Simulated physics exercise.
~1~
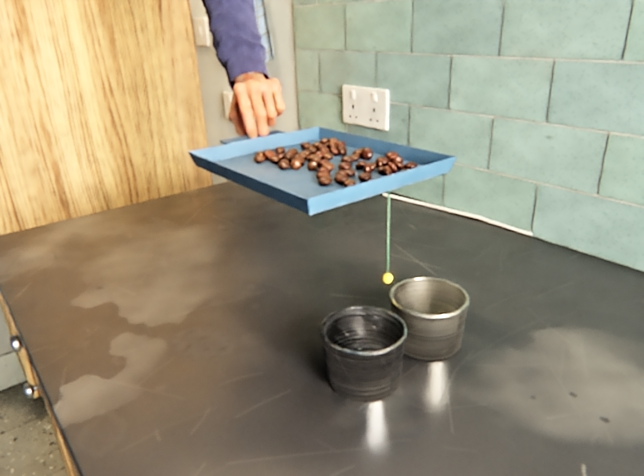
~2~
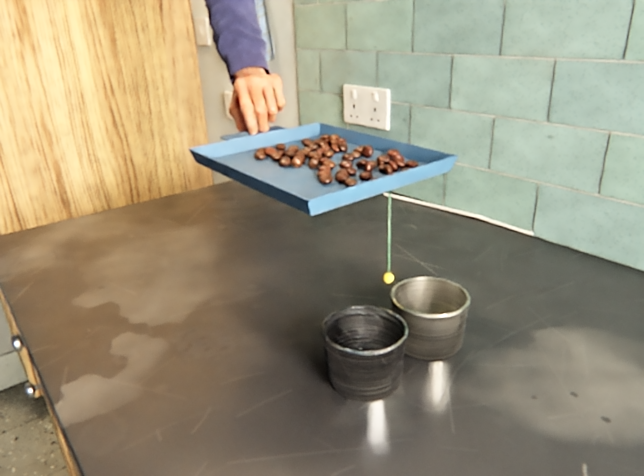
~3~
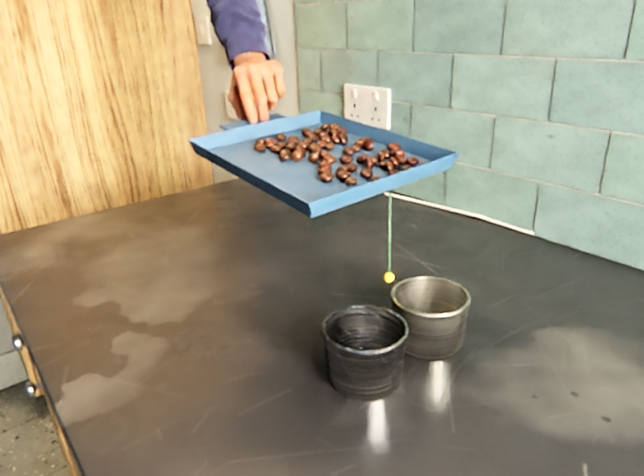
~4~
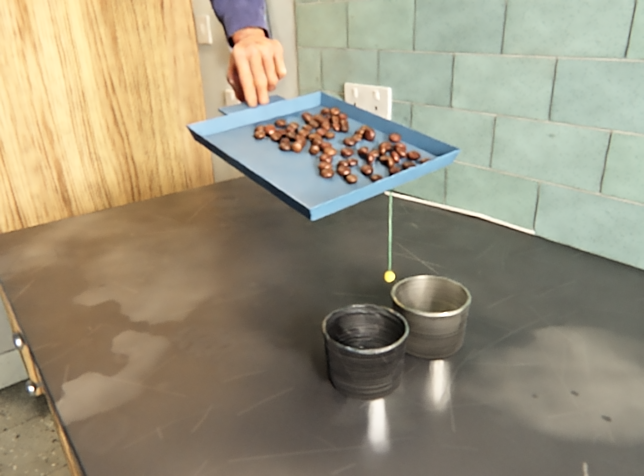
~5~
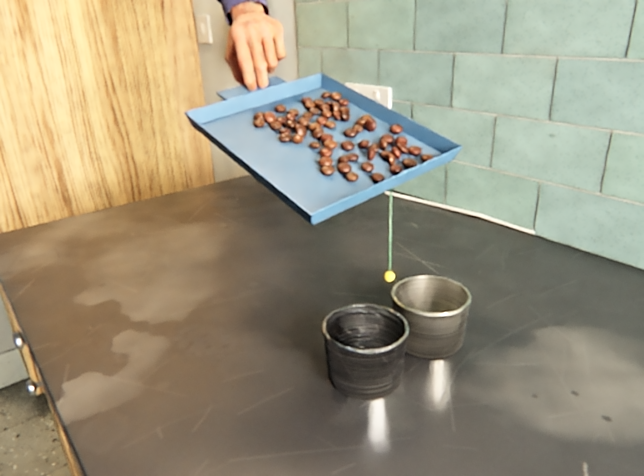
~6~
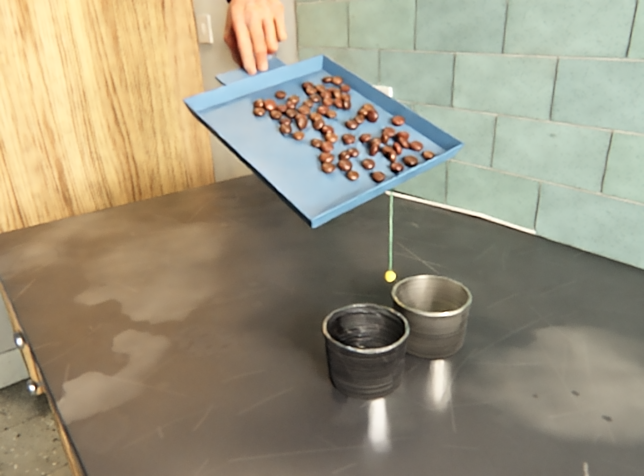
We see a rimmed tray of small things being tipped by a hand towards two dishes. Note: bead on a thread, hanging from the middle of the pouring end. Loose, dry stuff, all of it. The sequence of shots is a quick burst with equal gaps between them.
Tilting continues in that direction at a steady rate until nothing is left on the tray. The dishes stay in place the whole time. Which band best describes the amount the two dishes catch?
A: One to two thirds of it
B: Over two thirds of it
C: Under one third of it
A.
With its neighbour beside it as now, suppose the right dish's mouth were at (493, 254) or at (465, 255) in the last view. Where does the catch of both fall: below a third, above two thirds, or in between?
Under a third, then below one third.
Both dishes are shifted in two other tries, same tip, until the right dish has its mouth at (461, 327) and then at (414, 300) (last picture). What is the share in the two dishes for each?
In the first position around 0 percent, in the second around 70 percent.
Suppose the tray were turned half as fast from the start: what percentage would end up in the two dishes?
It would be close to 60 per cent.
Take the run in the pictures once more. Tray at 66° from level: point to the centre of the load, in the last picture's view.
(342, 190).
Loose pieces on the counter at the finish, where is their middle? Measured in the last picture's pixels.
About (307, 390) in the last picture.
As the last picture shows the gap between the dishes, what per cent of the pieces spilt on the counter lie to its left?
Estimate: About 80 per cent.
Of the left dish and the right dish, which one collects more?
The winner: The left side.
Soon, tray tipped steeply; nearly all on the tray; a small part in the air.
A while on, tray tipped past a quarter turn; a small part on the tray; about half in the left dish; about a third outside both; a small part in the air.
Towards the end, tray tipped past a quarter turn; about half in the left dish; about half outside both.
Finally, tray tipped past a quarter turn; about half in the left dish; none in the right dish; about half outside both.
